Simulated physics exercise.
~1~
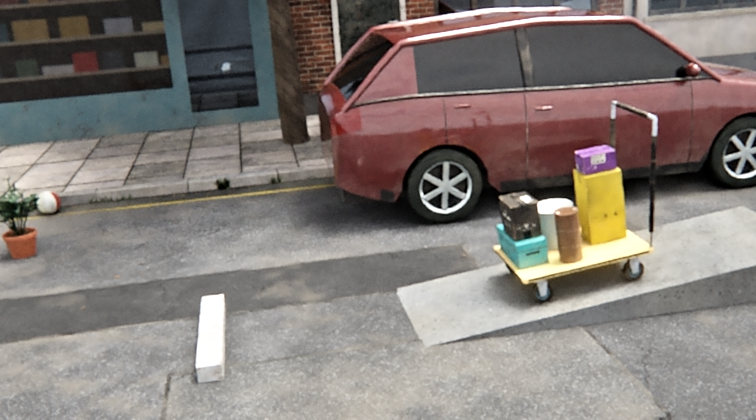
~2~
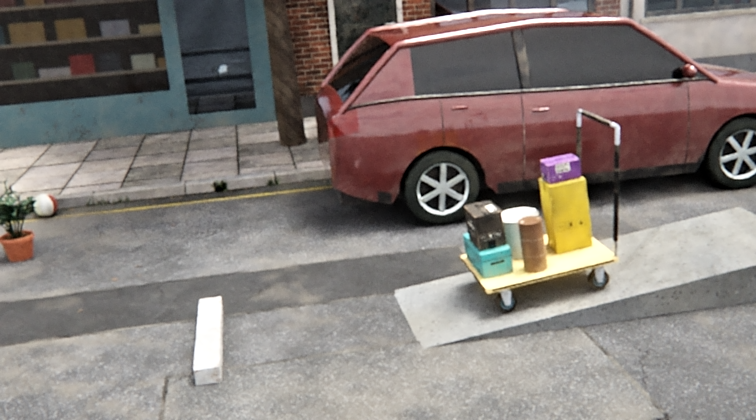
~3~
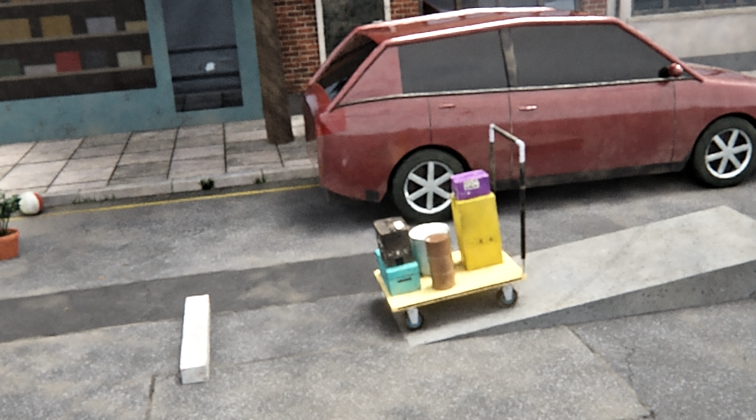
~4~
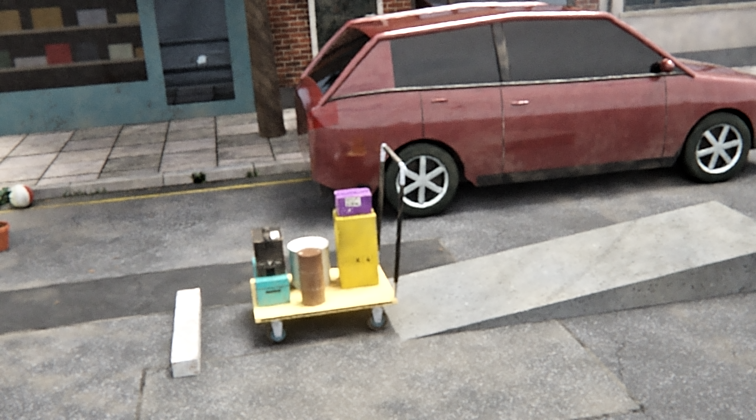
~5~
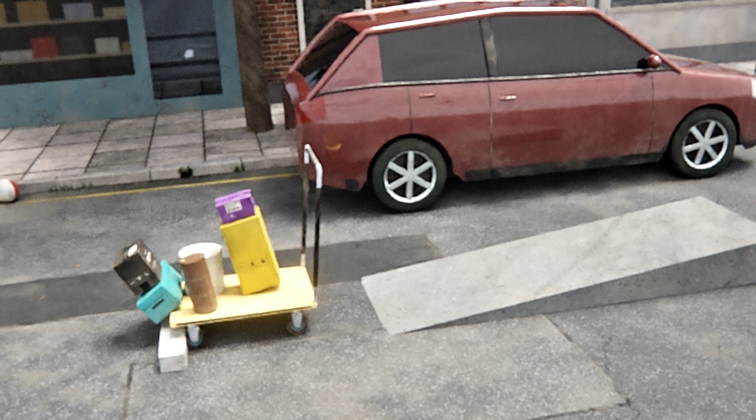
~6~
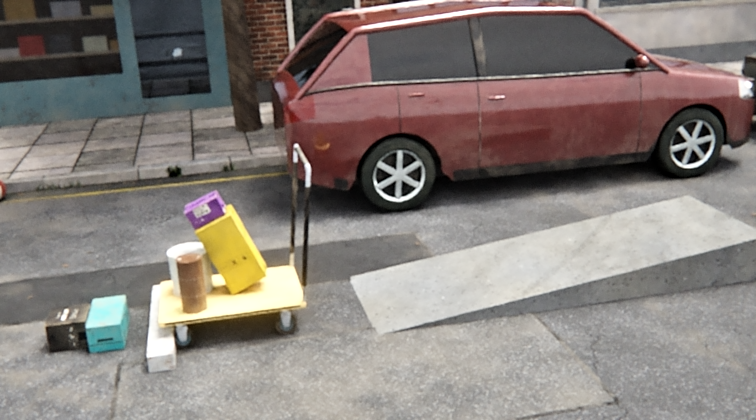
A loaded yellow trolley rolls left down a ramp, hits a kerb and spills two boxes.
